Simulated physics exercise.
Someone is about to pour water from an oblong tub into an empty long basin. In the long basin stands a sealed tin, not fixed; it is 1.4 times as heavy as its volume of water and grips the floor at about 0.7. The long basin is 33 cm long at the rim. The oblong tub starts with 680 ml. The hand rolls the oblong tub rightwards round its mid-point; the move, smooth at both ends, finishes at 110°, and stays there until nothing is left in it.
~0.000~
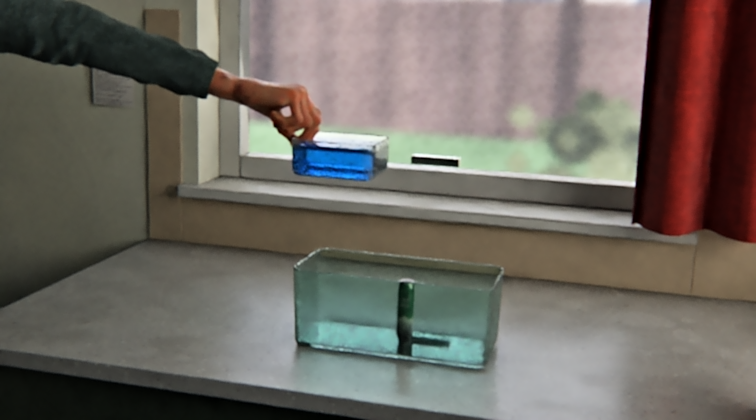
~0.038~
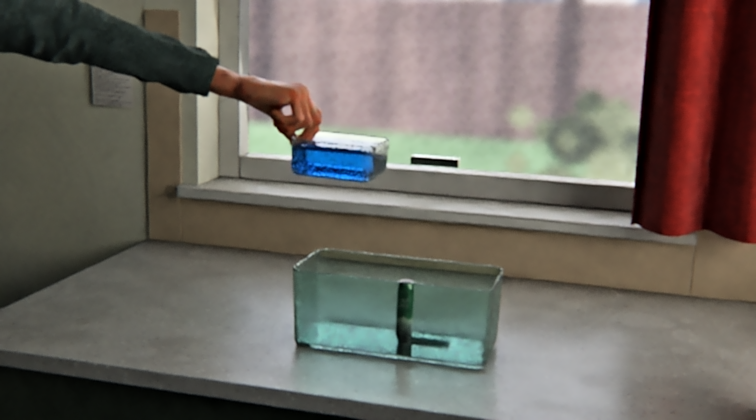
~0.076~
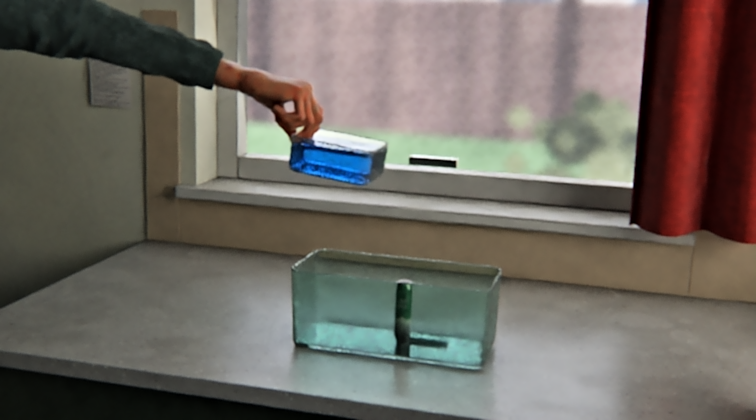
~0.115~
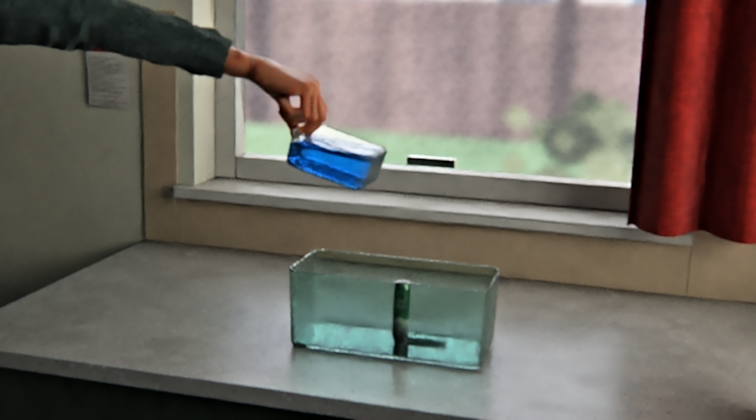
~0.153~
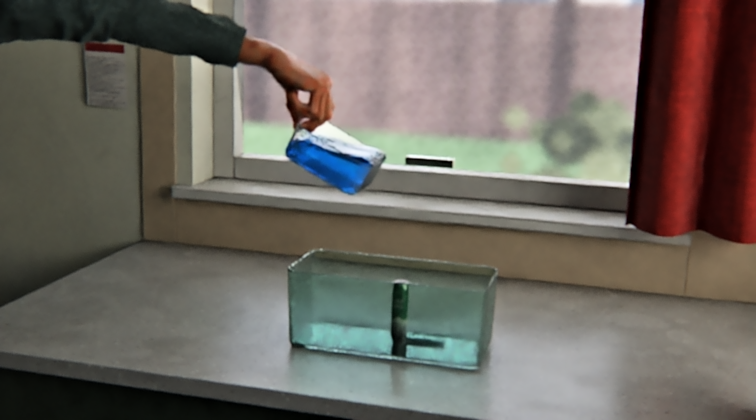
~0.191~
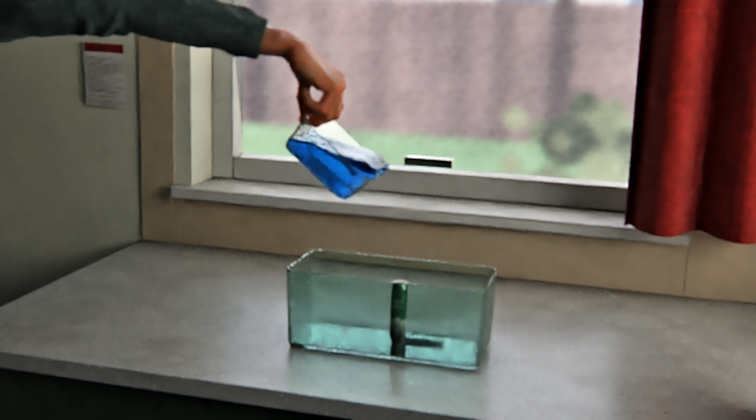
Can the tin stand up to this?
It remains upright.
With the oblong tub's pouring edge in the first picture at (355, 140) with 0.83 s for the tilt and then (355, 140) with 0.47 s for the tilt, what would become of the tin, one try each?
First it stays up; then it goes over.
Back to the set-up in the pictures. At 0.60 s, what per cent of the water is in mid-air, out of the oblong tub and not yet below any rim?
About 7 per cent.
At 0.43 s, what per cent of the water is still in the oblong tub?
About 9 per cent.
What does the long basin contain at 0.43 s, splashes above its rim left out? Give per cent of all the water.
Near 34 in a hundred.
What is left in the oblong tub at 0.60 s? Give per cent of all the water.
Some 1 per cent.
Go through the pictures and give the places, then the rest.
In the first frame, it leans 0°; its right rim is at (382, 142); the water meets the walls at (304, 141) and (381, 146); the long basin's rim runs from (306, 259) to (498, 280); the tin's top is at (407, 284).
In the second frame, it leans 2°; its right rim is at (381, 144); the water meets the walls at (304, 141) and (381, 147).
In the third frame, it leans 7°; its right rim is at (381, 148); the water meets the walls at (303, 139) and (380, 149).
In the fourth frame, it leans 16°; its right rim is at (379, 155); the water meets the walls at (302, 138) and (380, 152).
In the fifth frame, it leans 26°; its right rim is at (377, 164); the water meets the walls at (301, 137) and (376, 157); 4 per cent is over the edge.
In the sixth frame, it leans 39°; its right rim is at (374, 173); the water meets the walls at (298, 136) and (365, 157); 10 per cent is over the edge.
By 0.43 s the tilt is 108° and 9 per cent is still to pour; the tin stands where it began.
By 0.60 s the tilt is 110° and 1 per cent is still to pour; the tin stands where it began.
By 0.77 s the tilt is 110° and 0 per cent is still to pour; the tin stands where it began.
By 0.97 s the tilt is 110° and 0 per cent is still to pour; the tin stands where it began.
At rest the tin stands where it began.
